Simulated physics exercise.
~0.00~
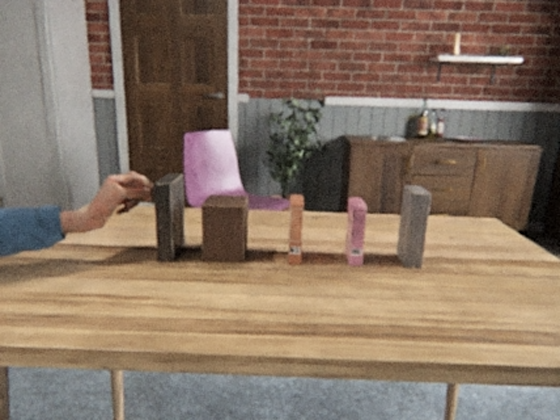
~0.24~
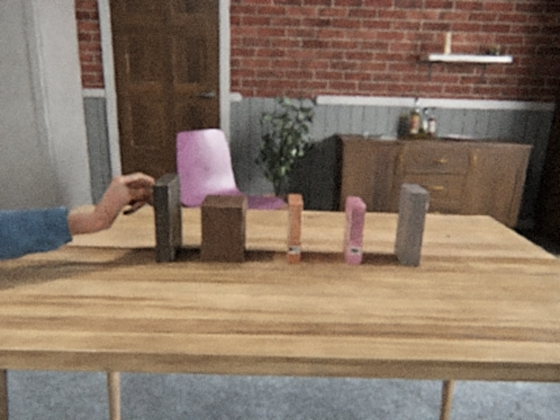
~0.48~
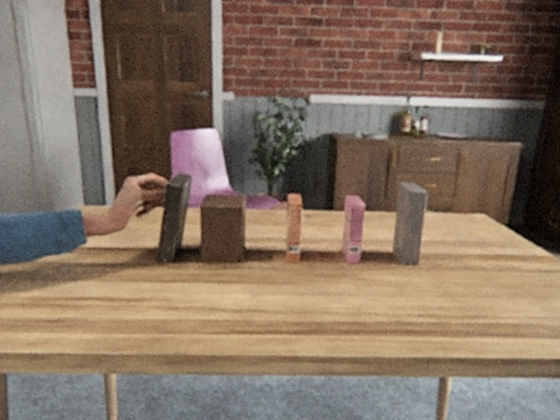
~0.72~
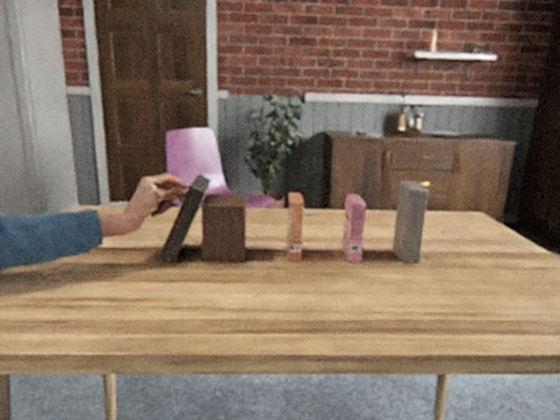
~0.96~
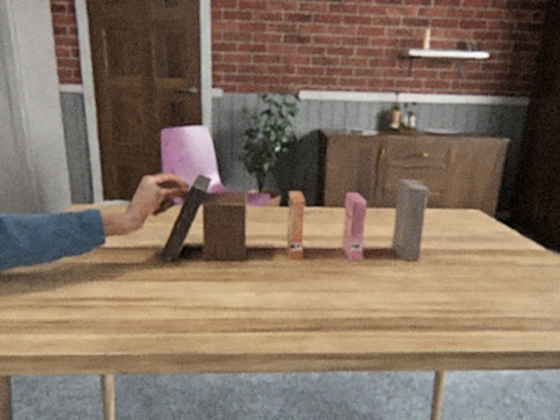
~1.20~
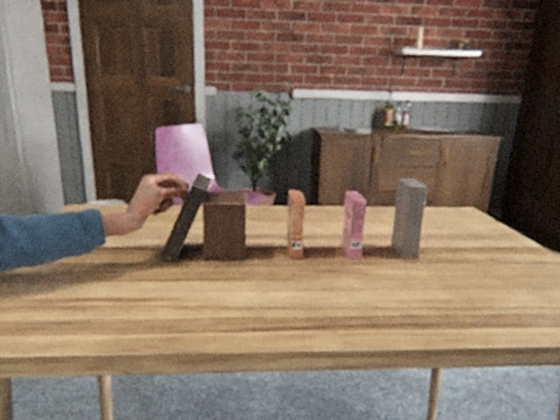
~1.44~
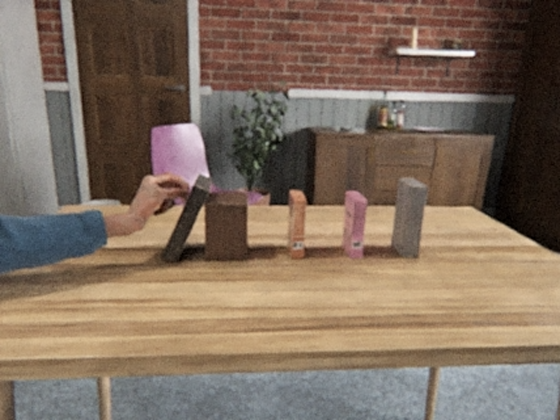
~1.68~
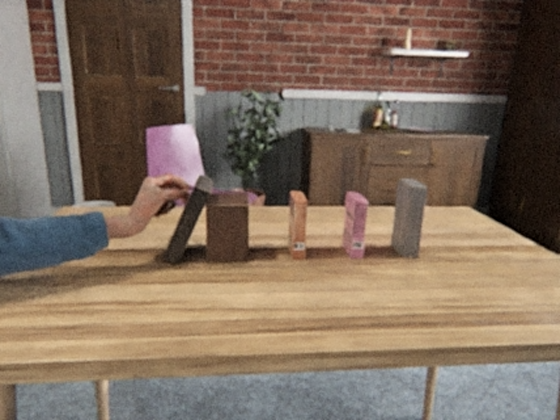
A hand at the left slowly pushed the top of a black block on a wooden table until it tipped right and leaned against the brown block, while that block, the orange and pink packets and the grey board all stayed standing.
